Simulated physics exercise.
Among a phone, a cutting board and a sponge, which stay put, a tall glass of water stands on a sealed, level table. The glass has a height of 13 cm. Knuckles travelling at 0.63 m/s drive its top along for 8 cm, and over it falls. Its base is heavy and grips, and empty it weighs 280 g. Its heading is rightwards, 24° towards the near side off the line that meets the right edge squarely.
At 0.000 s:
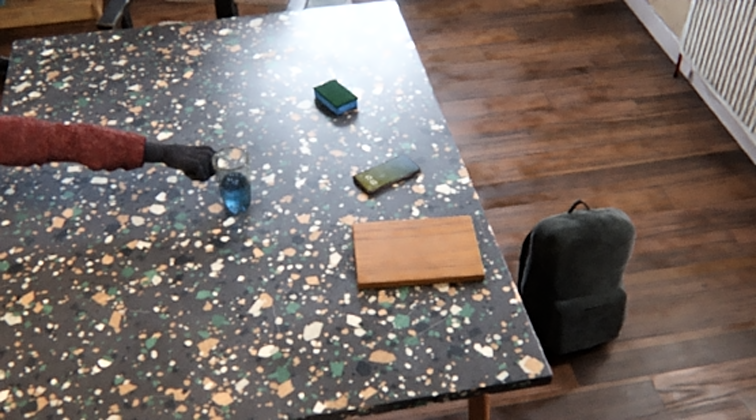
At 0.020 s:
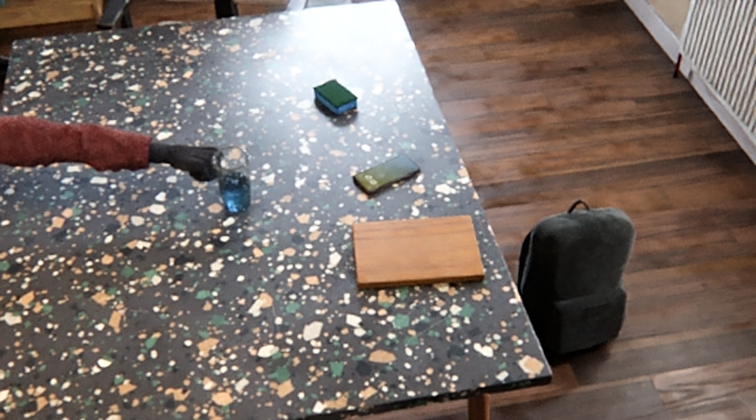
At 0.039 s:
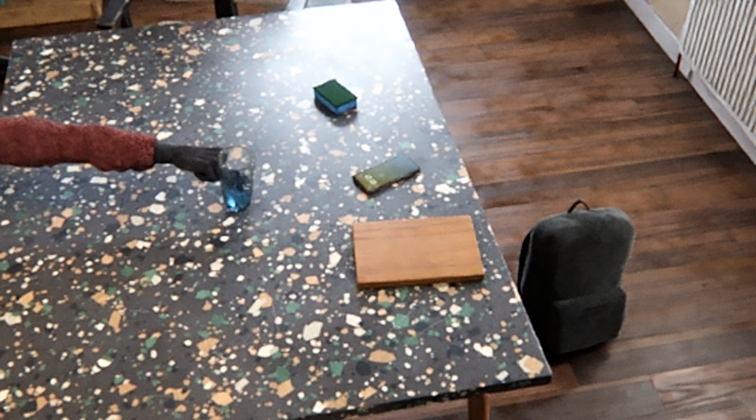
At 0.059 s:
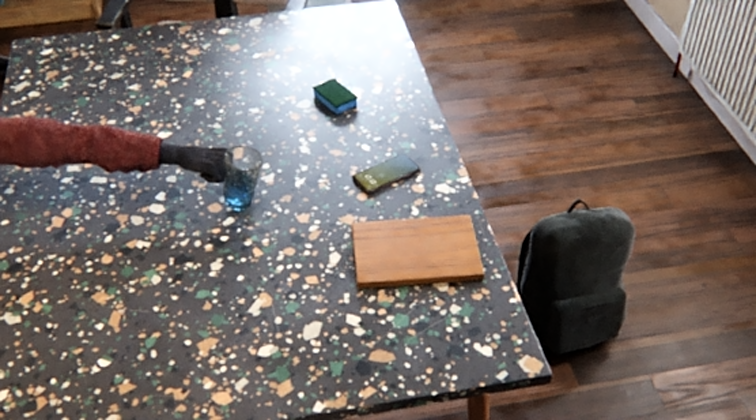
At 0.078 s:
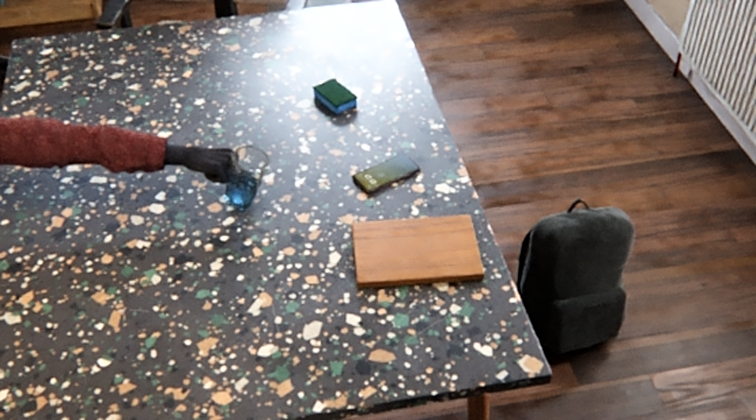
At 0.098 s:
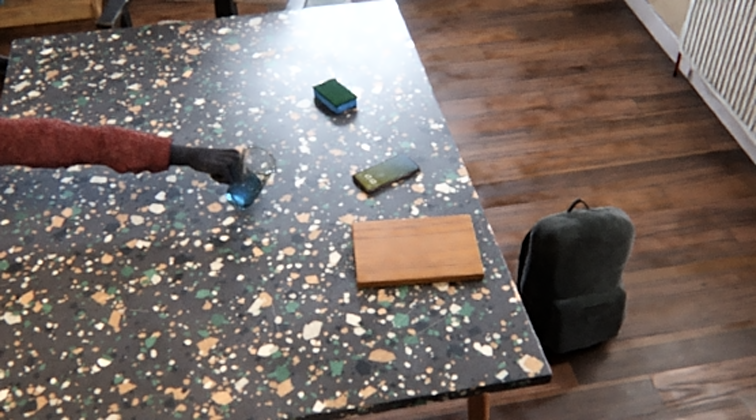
Gloved hand pushing a glass of blue liquid rightwards, tilting it on a speckled table with a phone, sponge and wooden board.
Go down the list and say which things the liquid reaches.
Phone: Reached; cutting board: Reached; sponge: Not reached.
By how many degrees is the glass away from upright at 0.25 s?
Roughly 86 degrees.
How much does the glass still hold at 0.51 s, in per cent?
I'd say some 28 in a hundred.
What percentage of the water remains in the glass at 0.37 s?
I'd estimate near 54 %.
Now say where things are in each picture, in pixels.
In the first picture, it leans 0°; the fist is at (203, 161); the water meets the walls at (220, 182) and (249, 179); the phone is at (387, 172); the cutting board is at (417, 248); the sponge is at (336, 92).
In the second picture, it leans 0°; the fist is at (208, 162); the water meets the walls at (220, 182) and (248, 178).
In the third picture, it leans 6°; the fist is at (213, 162); the water meets the walls at (222, 176) and (249, 178).
In the fourth picture, it leans 13°; the fist is at (218, 163); the water meets the walls at (226, 170) and (253, 178).
In the fifth picture, it leans 19°; the fist is at (223, 163); the water meets the walls at (230, 173) and (257, 178).
In the sixth picture, it leans 26°; the fist is at (229, 164); the water meets the walls at (234, 176) and (261, 178).
Then, 0.25 s in, the tilt is 86° and 100 per cent is in the glass, 0 has run off the table; wet so far, nothing.
Then, 0.37 s in, the tilt is 86° and 55 per cent is in the glass, 0 has run off the table; wet so far, nothing.
Then, 0.51 s in, the tilt is 86° and 29 per cent is in the glass, 0 has run off the table; wet so far, phone, cutting board.
Then, 0.75 s in, the tilt is 86° and 15 per cent is in the glass, 8 has run off the table; wet so far, phone, cutting board.
Finally, 8 per cent is in the glass, 33 has run off the table; wet so far, phone, cutting board.
